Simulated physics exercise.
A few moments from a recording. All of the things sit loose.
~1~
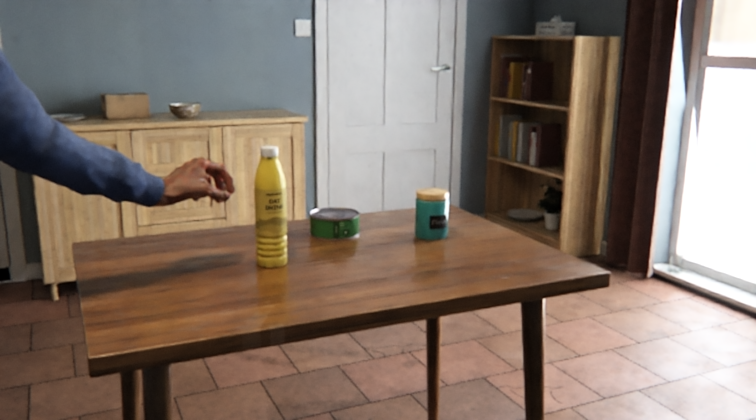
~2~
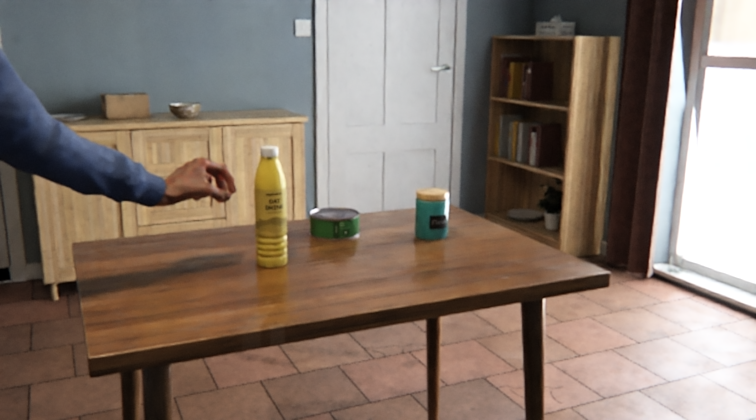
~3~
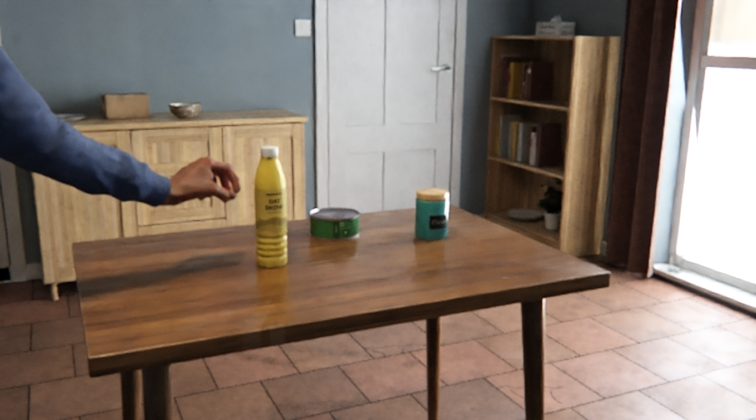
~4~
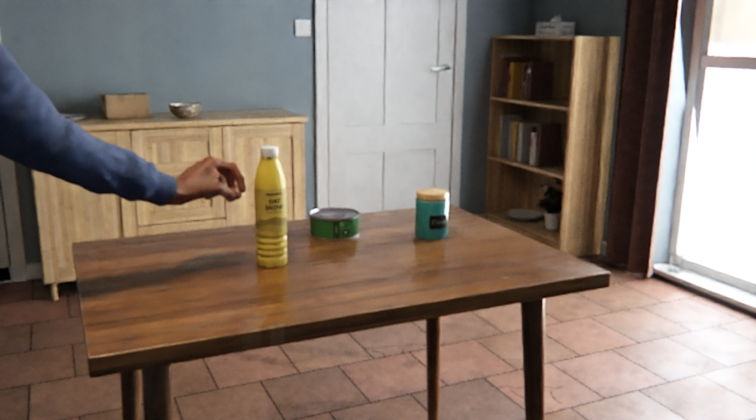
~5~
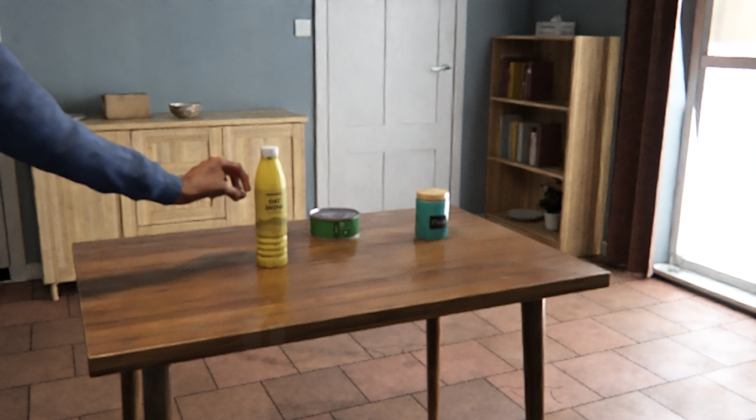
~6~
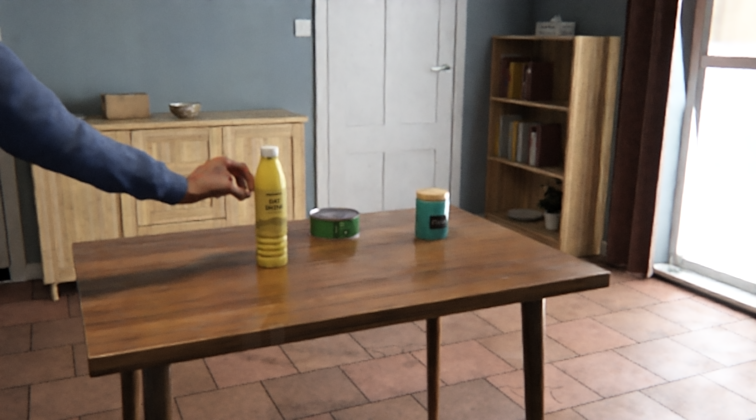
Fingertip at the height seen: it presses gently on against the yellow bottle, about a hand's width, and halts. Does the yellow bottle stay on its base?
It will lose its balance.
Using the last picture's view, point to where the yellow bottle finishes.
Looks like it settles somewhere around (348, 239).
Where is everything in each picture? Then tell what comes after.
In the first picture, yellow bottle (271, 207).
In the second picture, yellow bottle (271, 207).
In the third picture, yellow bottle (271, 207).
In the fourth picture, yellow bottle (271, 207).
In the fifth picture, yellow bottle (271, 207).
In the sixth picture, yellow bottle (271, 207).
Then, 0.90 s later than the last frame, yellow bottle tilted by 35° near (306, 205).
Then, 1.10 s later than the last frame, yellow bottle on its side near (345, 239).
When it is over, lying over on the table, yellow bottle. End places, in pixels of the last picture, yellow bottle near (348, 239).
